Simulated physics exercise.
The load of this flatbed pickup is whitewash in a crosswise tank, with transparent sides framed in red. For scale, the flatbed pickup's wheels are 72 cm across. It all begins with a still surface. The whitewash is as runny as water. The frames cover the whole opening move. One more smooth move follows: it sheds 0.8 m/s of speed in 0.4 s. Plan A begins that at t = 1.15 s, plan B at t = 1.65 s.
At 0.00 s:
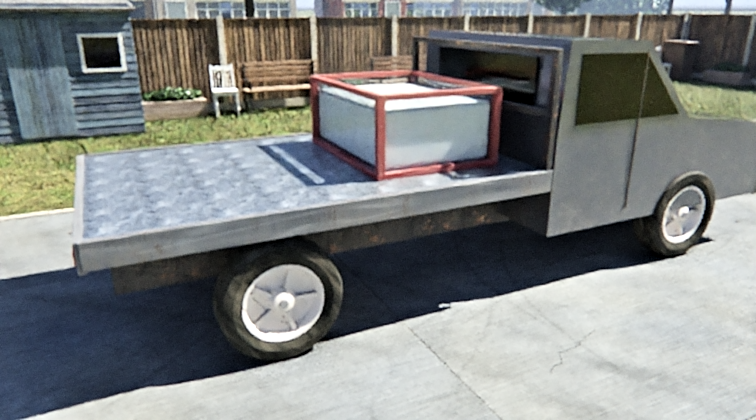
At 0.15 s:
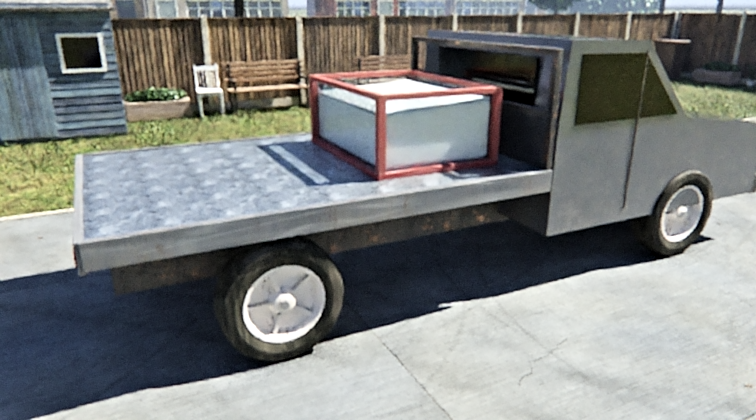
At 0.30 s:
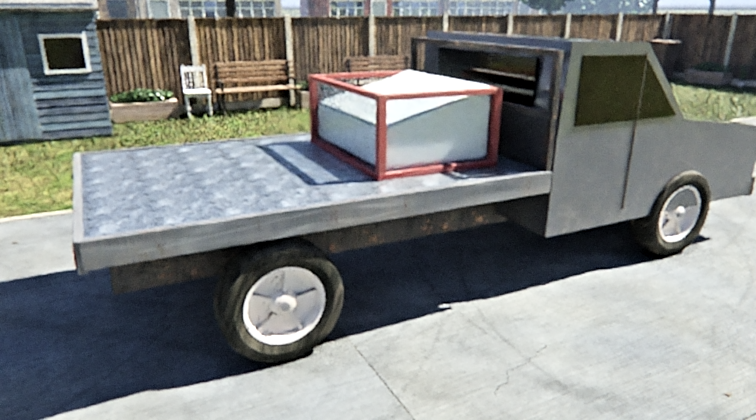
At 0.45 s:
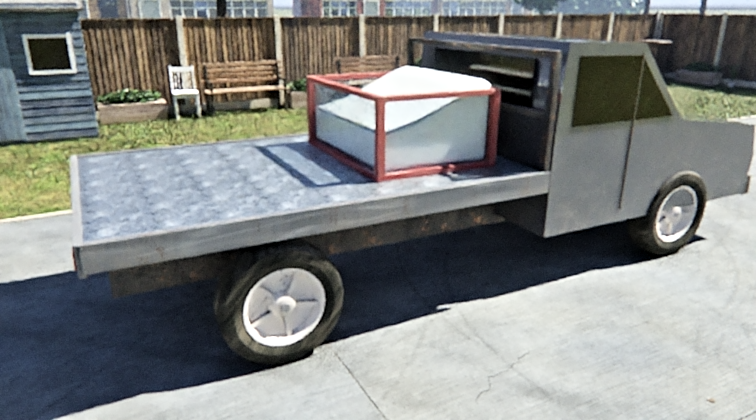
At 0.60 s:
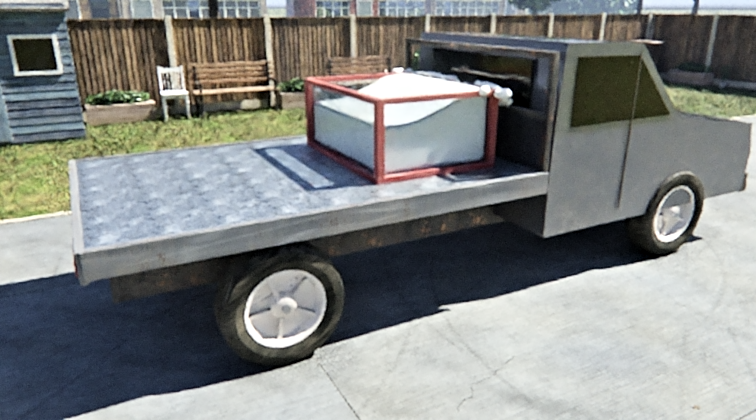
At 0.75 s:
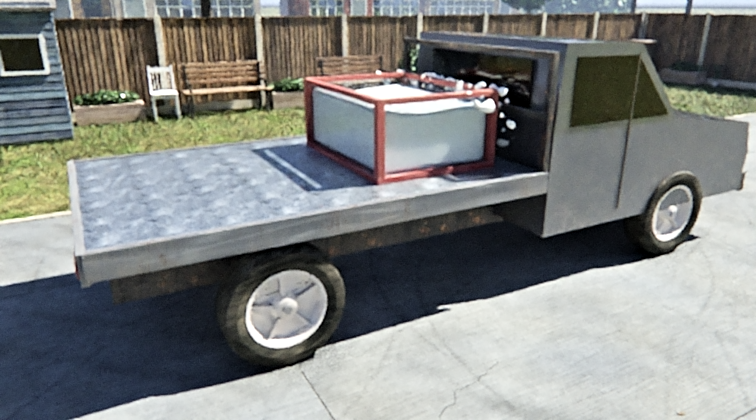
White liquid in a red-framed clear tank tilting up towards the cab, splashing over the front edge and levelling as a grey flatbed pickup rolls right.
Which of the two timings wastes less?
Plan B spills less.
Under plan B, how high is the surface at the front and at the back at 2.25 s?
Front 38 cm, back 36 cm.
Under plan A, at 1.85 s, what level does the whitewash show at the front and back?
Front 40 cm, back 30 cm.
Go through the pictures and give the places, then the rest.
Level at the front (475, 100); level at the back (388, 107); still flat; the front is on the right, levels are read along the near wall; a wheel hub at (286, 307), in the first picture.
Level at the front (475, 98); level at the back (388, 108); still flat, in the second picture.
Level at the front (476, 86); level at the back (388, 120); rising 15° towards the front, in the third picture.
Level at the front (475, 80); level at the back (387, 127); rising 22° towards the front, in the fourth picture.
Level at the front (472, 90); level at the back (386, 123); rising 14° towards the front, in the fifth picture.
Level at the front (471, 105); level at the back (386, 111); still flat; a wheel hub at (290, 313); whitewash is coming over the front, in the sixth picture.
For plan A, 1.85 s in, front 40 cm, middle 33 cm, back 29 cm above the floor; the loss stands at 9 per cent, over the front.
For plan A, 4.53 s in, the loss stands at 13 per cent, over the front, 45 of 343 litres.
For plan B, 2.25 s in, front 39 cm, middle 37 cm, back 36 cm above the floor; the loss stands at 3 per cent, over the front.
For plan B, 5.03 s in, the loss stands at 3 per cent, over the front, 11 of 343 litres.
